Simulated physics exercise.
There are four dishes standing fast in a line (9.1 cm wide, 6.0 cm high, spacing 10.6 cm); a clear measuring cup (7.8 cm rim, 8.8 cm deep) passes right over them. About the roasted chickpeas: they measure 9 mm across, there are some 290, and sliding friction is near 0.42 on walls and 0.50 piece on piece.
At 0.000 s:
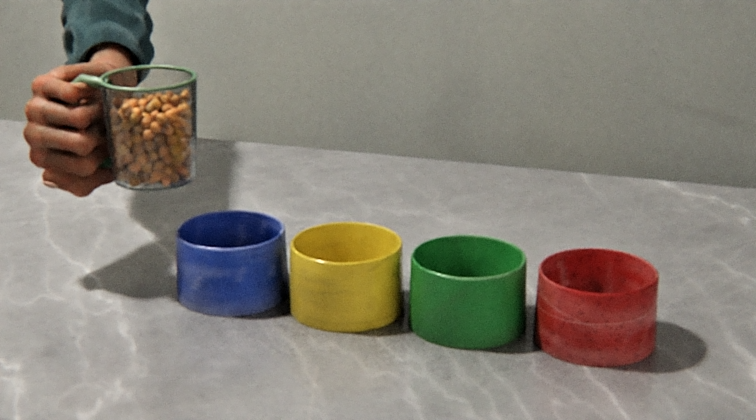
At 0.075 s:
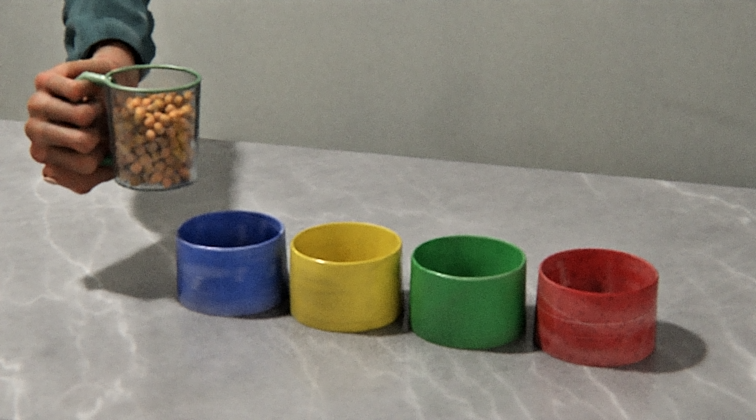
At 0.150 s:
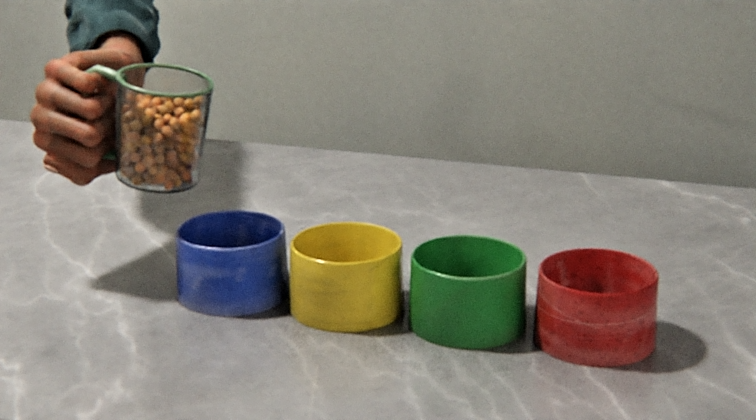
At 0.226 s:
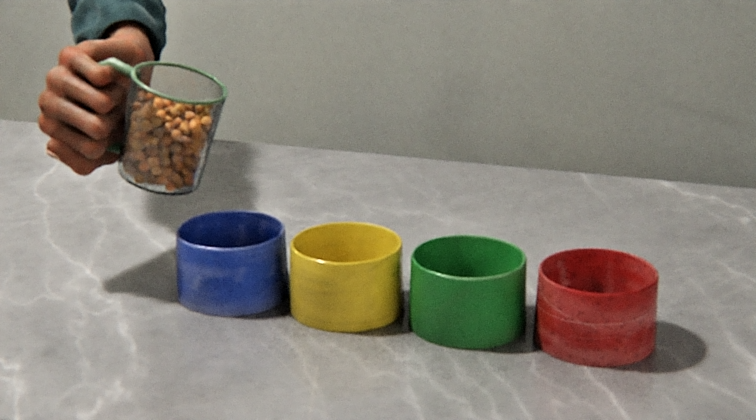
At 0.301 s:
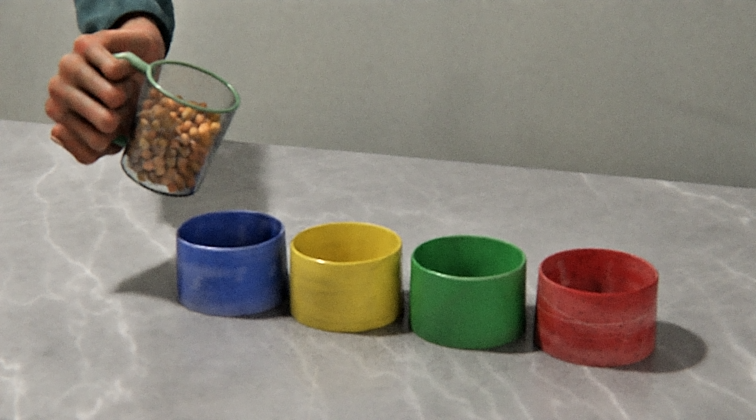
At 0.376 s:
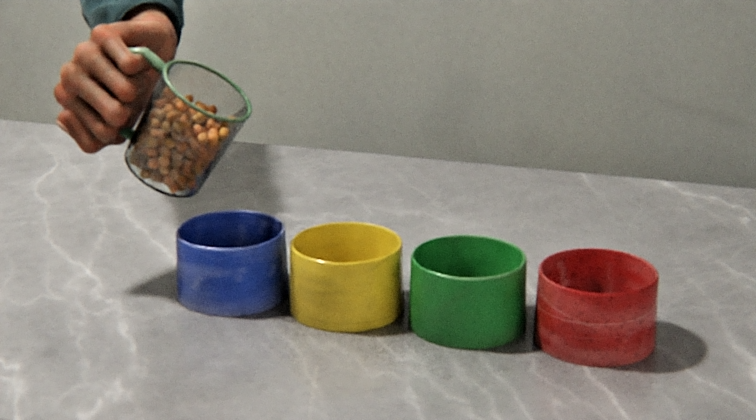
We see a hand holding a clear cup of roasted chickpeas above a row of blue, yellow, green and red dishes; the hand moves slightly right while steadily tilting the cup to the right, the chickpeas still inside.
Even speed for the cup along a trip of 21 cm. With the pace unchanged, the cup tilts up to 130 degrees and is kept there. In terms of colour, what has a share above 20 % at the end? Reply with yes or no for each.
Red: No, blue: No, green: No, yellow: Yes, counter: No.
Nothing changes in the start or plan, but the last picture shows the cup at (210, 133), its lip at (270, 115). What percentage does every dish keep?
Final shares - red 0 %, blue 0 %, green 100 %, yellow 0 %.
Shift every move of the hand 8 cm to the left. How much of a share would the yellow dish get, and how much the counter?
Then the yellow dish would get 0 and the counter 10.
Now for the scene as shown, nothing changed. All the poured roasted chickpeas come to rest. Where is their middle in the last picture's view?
(355, 279) or so.
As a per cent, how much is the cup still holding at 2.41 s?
Roughly 0 per cent of the load.
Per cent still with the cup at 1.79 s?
Around 0 in a hundred.
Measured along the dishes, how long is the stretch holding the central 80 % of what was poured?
5 centimetres.
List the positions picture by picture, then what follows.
In the first frame, cup at (152, 128), tilt 0 degrees, lip at (191, 81), moved 0.0 cm; middle of the pieces at (156, 138); blue dish at (231, 230); yellow dish at (346, 243); green dish at (469, 257); red dish at (598, 271).
In the second frame, cup at (154, 128), tilt 2 degrees, lip at (195, 84), moved 0.2 cm; middle of the pieces at (158, 138).
In the third frame, cup at (161, 129), tilt 9 degrees, lip at (208, 91), moved 0.9 cm; middle of the pieces at (164, 139).
In the fourth frame, cup at (169, 130), tilt 17 degrees, lip at (222, 99), moved 1.6 cm; middle of the pieces at (170, 139).
In the fifth frame, cup at (177, 130), tilt 25 degrees, lip at (234, 108), moved 2.4 cm; middle of the pieces at (177, 140).
In the sixth frame, cup at (185, 131), tilt 32 degrees, lip at (246, 118), moved 3.1 cm; middle of the pieces at (183, 140); blue dish at (231, 230); yellow dish at (346, 243); green dish at (469, 257); red dish at (598, 271). Its pace works out near 100 degrees a second; the hand travels 10 cm a second.
After 1.22 s, tilt 118 degrees; cup holds 70 %, yellow 30 %.
Then, at 1.79 s, tilt 130 degrees; cup holds 0 %, yellow 100 %.
After 2.41 s, tilt 130 degrees; cup holds 0 %, yellow 100 %.
In the end, at 2.7 s, red 0 %, blue 0 %, green 0 %, yellow 100 %, counter 0 %.
